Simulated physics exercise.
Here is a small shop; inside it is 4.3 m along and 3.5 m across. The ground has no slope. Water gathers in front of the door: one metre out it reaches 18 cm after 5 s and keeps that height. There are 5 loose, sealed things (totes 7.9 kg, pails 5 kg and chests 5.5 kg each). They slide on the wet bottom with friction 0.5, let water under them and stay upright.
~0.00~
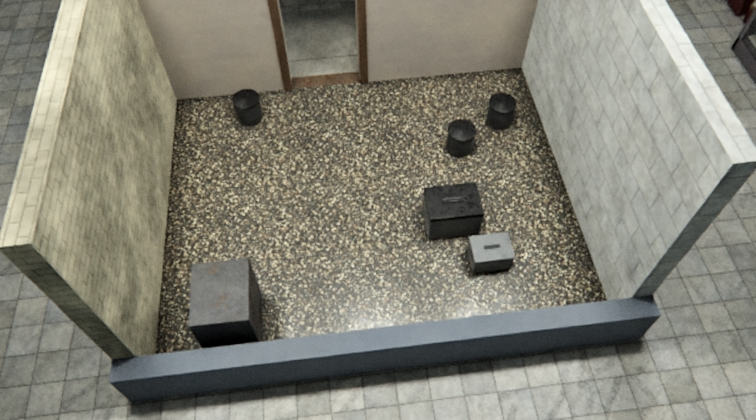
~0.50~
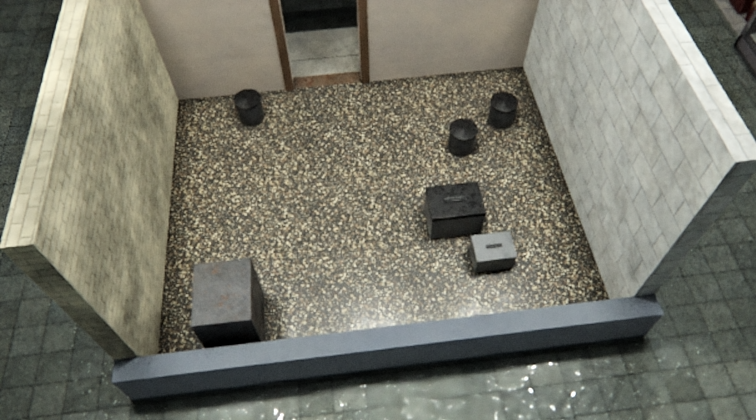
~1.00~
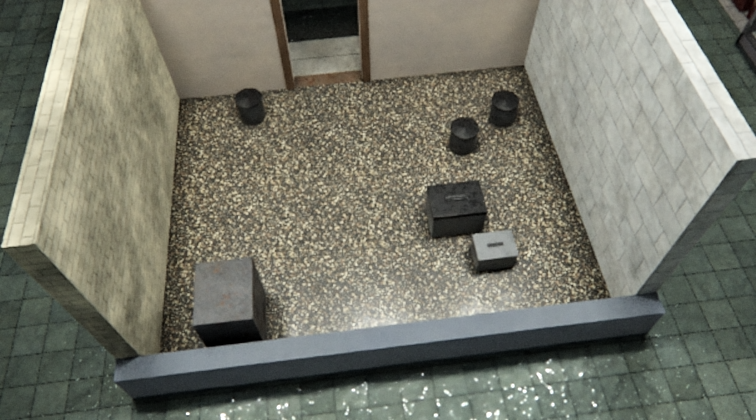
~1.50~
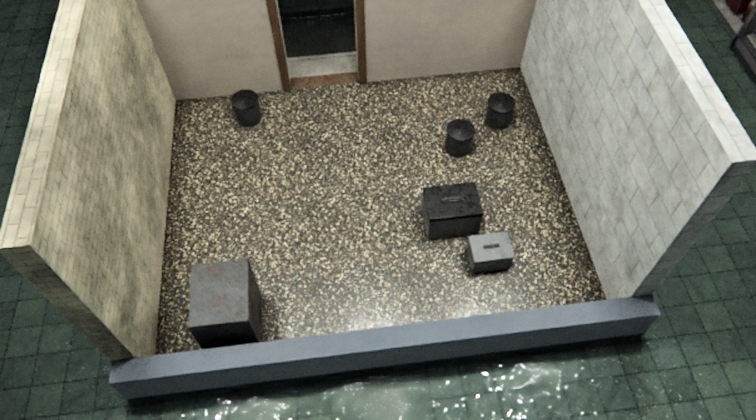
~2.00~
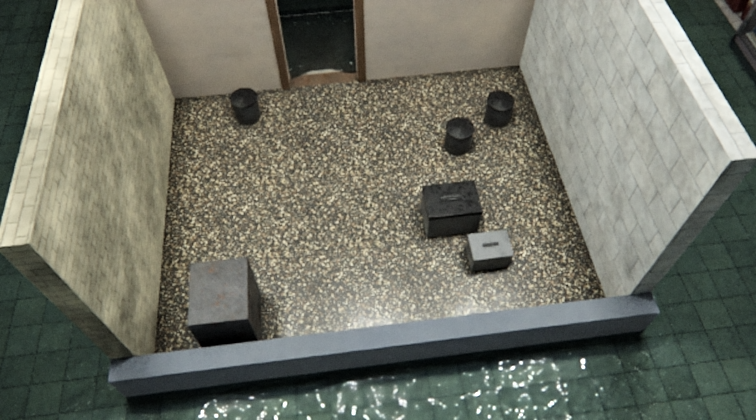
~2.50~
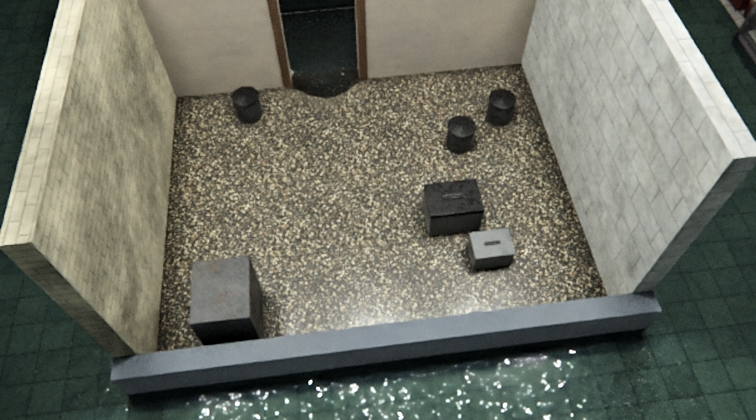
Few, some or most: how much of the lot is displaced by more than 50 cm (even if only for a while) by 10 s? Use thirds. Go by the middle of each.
That comes to under a third.
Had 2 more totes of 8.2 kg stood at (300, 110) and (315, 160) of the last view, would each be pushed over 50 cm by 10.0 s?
In turn: Past it, over.
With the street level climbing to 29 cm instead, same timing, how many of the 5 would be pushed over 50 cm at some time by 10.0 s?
Then 2.
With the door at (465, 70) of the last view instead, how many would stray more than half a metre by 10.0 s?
In that case 4 of them.
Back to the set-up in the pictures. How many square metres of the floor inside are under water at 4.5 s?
Roughly 4.5 m2.
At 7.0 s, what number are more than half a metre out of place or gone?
By then 0.
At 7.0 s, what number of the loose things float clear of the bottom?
At that moment 0.
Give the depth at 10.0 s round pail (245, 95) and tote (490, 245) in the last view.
About 2 and 4 cm.
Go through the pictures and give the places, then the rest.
The first picture shows a tote at (492, 247), on the bottom; a pail at (246, 99), on the bottom; 0.0 m2 under water; 0 of 5 have shifted.
The second picture shows a tote at (494, 246), on the bottom; a pail at (247, 99), on the bottom; water covers 0.0 m2; 0 of 5 have shifted.
The third picture shows a tote at (495, 245), on the bottom; a pail at (248, 98), on the bottom; water covers 0.0 m2; 0 of 5 have shifted.
The fourth picture shows a tote at (491, 247) rests on the ground; a pail at (244, 99) rests on the ground; 0.0 m2 under water; 0 of 5 have shifted.
The fifth picture shows a tote at (491, 245) rests on the ground; a pail at (244, 98), on the bottom; 0.0 m2 under water; 0 of 5 have shifted.
The sixth picture shows a tote at (492, 243), on the bottom; a pail at (245, 96) rests on the ground; water covers 0.1 m2; 0 of 5 have shifted.
After 3.5 s 0 of 5 are over 50 cm from their spots; 0 afloat.
After 4.5 s 0 of 5 are over 50 cm from their spots; 0 afloat.
After 7.0 s 0 of 5 are over 50 cm from their spots; 0 afloat.
After 10.0 s 0 of 5 are over 50 cm from their spots, and 0 have been at some point; 1 afloat.
